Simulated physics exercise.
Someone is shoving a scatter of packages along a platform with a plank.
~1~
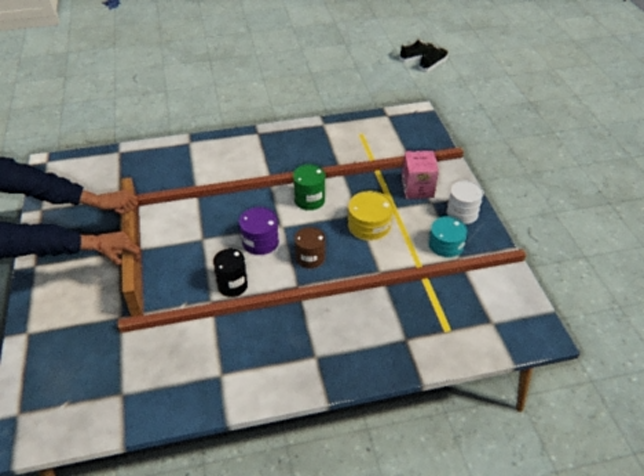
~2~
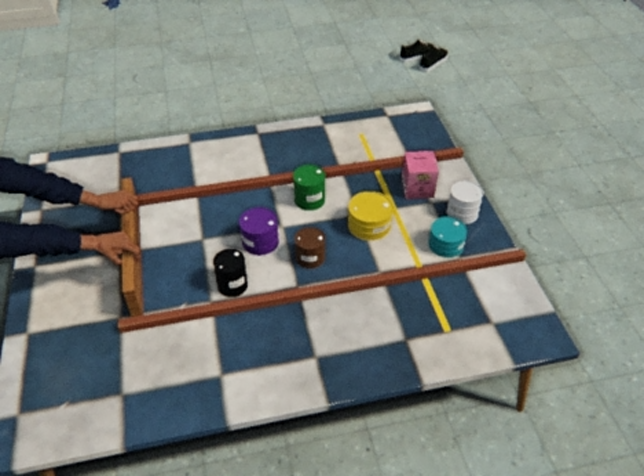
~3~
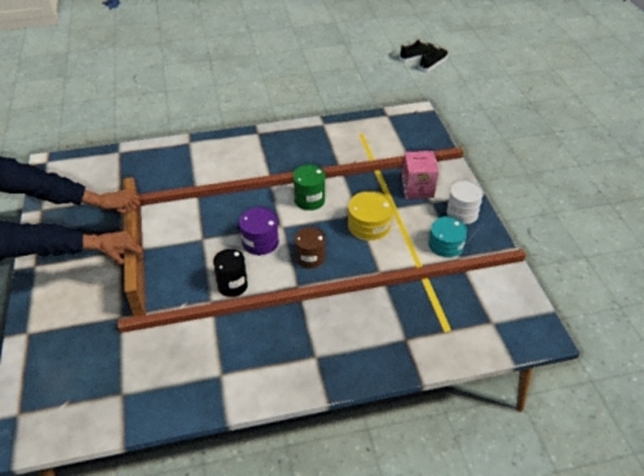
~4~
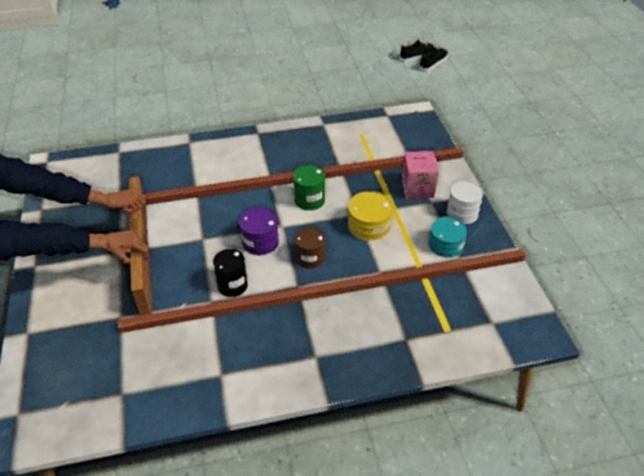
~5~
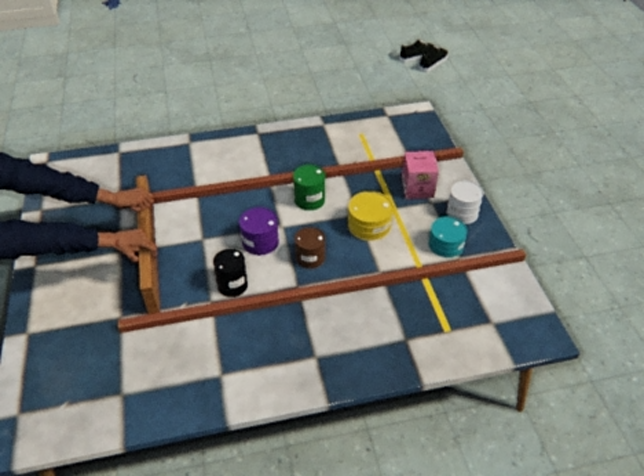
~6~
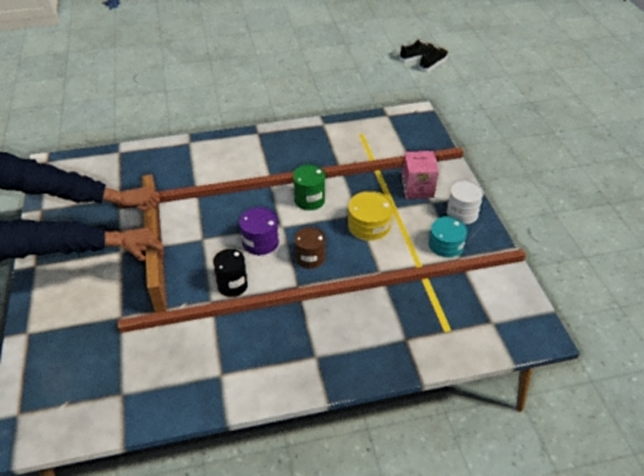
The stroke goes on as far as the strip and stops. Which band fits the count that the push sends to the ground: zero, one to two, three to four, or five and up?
The band is zero.
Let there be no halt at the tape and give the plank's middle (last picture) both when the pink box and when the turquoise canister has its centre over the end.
The middle is at (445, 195) when it's the pink box, and at (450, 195) when it's the turquoise canister.
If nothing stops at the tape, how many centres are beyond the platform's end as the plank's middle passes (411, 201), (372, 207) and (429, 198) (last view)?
Respectively 1, 0 and 1.
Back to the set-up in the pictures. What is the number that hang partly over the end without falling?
That'd be 1.
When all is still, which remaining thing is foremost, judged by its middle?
Foremost, the white canister.
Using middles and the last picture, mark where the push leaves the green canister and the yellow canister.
You'll find the first one at (400, 174) and the second at (454, 202).
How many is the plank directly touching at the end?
I count 4 of them.
Early on, none off yet; white canister at rest near (465, 202); turquoise canister at rest near (448, 237); pink box at rest near (420, 175).
Finally, the number that fall off is zero.
